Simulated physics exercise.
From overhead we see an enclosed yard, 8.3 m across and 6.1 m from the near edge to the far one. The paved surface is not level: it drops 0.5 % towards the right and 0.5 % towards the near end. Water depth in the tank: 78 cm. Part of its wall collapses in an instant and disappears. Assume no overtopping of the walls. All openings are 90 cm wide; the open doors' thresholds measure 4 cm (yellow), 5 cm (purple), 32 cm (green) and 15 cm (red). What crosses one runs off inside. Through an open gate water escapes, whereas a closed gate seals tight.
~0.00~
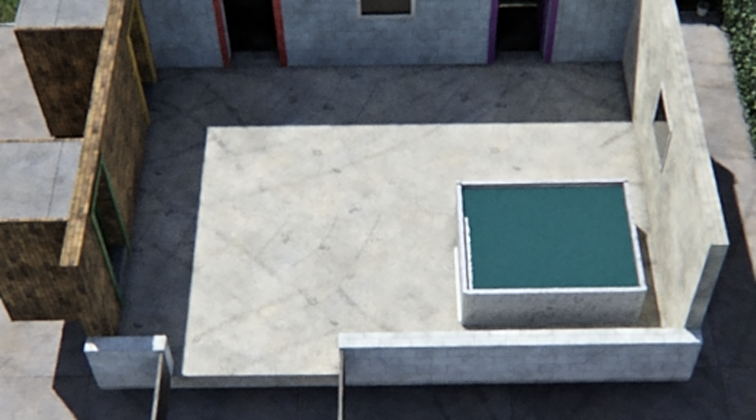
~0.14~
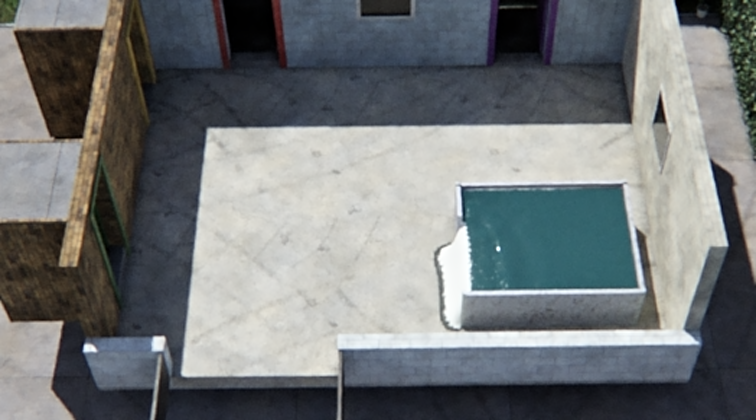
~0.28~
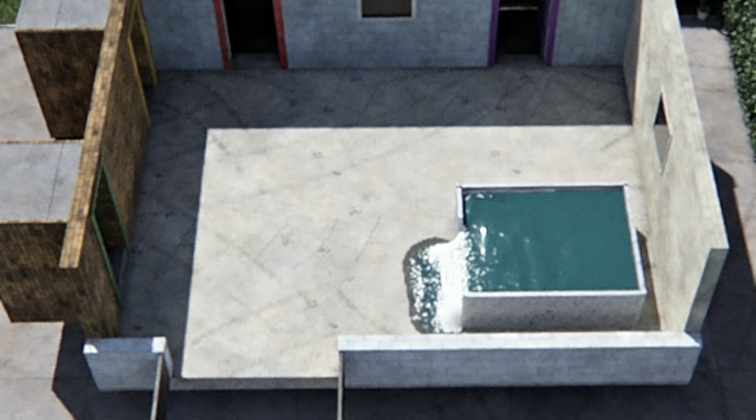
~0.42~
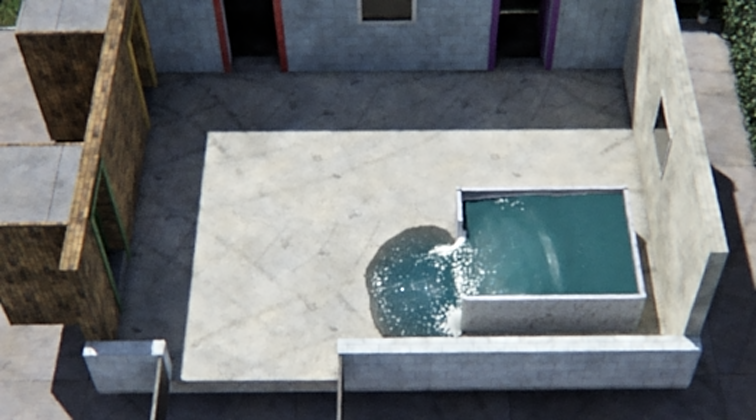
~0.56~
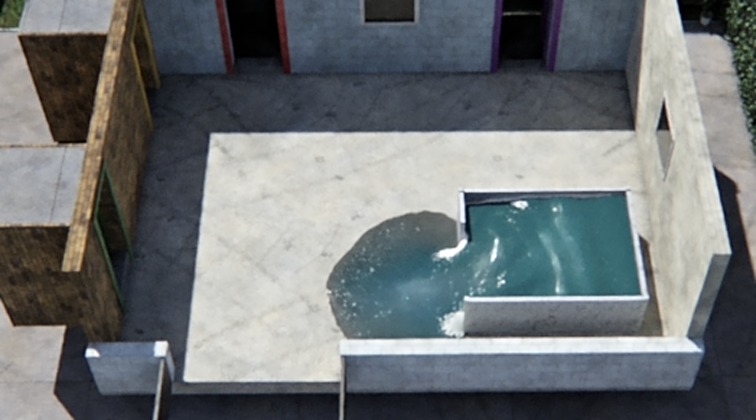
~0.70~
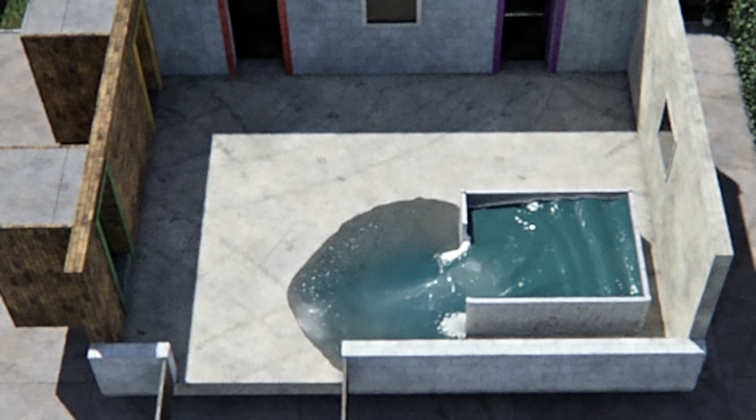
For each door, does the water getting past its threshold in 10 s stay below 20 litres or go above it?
The yellow door: Above 20 litres; the purple door: Below 20 litres; the green door: Below 20 litres; the red door: Below 20 litres.
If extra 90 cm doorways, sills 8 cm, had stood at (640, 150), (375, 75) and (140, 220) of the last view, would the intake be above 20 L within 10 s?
Note, doorways in listed order: Stays short, stays short, goes beyond.
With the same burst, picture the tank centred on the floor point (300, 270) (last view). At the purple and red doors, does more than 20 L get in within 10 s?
Purple door held, red door held.
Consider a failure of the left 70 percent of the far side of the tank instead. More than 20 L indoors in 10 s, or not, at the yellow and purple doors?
Then: Yellow above, purple past it.
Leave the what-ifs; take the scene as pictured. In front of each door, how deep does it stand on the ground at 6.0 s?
Yellow 13 cm, purple 0 cm, green 13 cm, red 17 cm.
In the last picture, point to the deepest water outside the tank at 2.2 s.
Roughly (118, 369).
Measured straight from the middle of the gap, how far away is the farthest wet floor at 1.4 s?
Roughly 5.2 m.
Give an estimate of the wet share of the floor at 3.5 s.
Some 50 per cent of it.
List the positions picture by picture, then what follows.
In the first picture, still water, 78 cm deep, in the tank at (548, 237).
In the second picture, the front is at (450, 325), 0.8 m from the gap at (463, 274); 0.4 m2 of floor is under water; 78 cm left at the back of the tank.
In the third picture, water pours out at (463, 277) and has run 1.0 m, to (431, 334); typically 13 cm deep outside, 78 cm at the tank's back.
In the fourth picture, the front is at (371, 272), 1.5 m from the gap at (463, 282); 2.6 m2 of floor is under water; 78 cm left at the back of the tank.
In the fifth picture, the front is at (335, 277), 2.0 m from the gap at (465, 284); 4.5 m2 of floor is under water; 78 cm left at the back of the tank.
In the sixth picture, the front is at (294, 301), 2.7 m from the gap at (467, 285); 6.4 m2 of floor is under water; 74 cm left at the back of the tank.
After 1.4 s water covers 35 % of the floor and is deepest (42 cm) near (453, 306); yellow door not reached, purple door not reached, green door 3 cm at the sill, 0 L in, red door not reached.
After 2.2 s water covers 40 % of the floor and is deepest (40 cm) near (118, 369); yellow door not reached, purple door not reached, green door 25 cm at the sill, 0 L in, red door not reached.
After 3.5 s water covers 50 % of the floor and is deepest (32 cm) near (118, 369); yellow door 8 cm at the sill, 0 L in, purple door not reached, green door 29 cm at the sill, 2 L in, red door not reached.
After 6.0 s water covers 65 % of the floor and is deepest (18 cm) near (282, 80); yellow door 13 cm at the sill, 46 L in, purple door not reached, green door 13 cm at the sill, 2 L in, red door 17 cm at the sill, 5 L in.
After 10.0 s water covers 95 % of the floor and is deepest (10 cm) near (631, 107); yellow door 9 cm at the sill, 159 L in, purple door 3 cm at the sill, 0 L in, green door 7 cm at the sill, 2 L in, red door 8 cm at the sill, 8 L in.
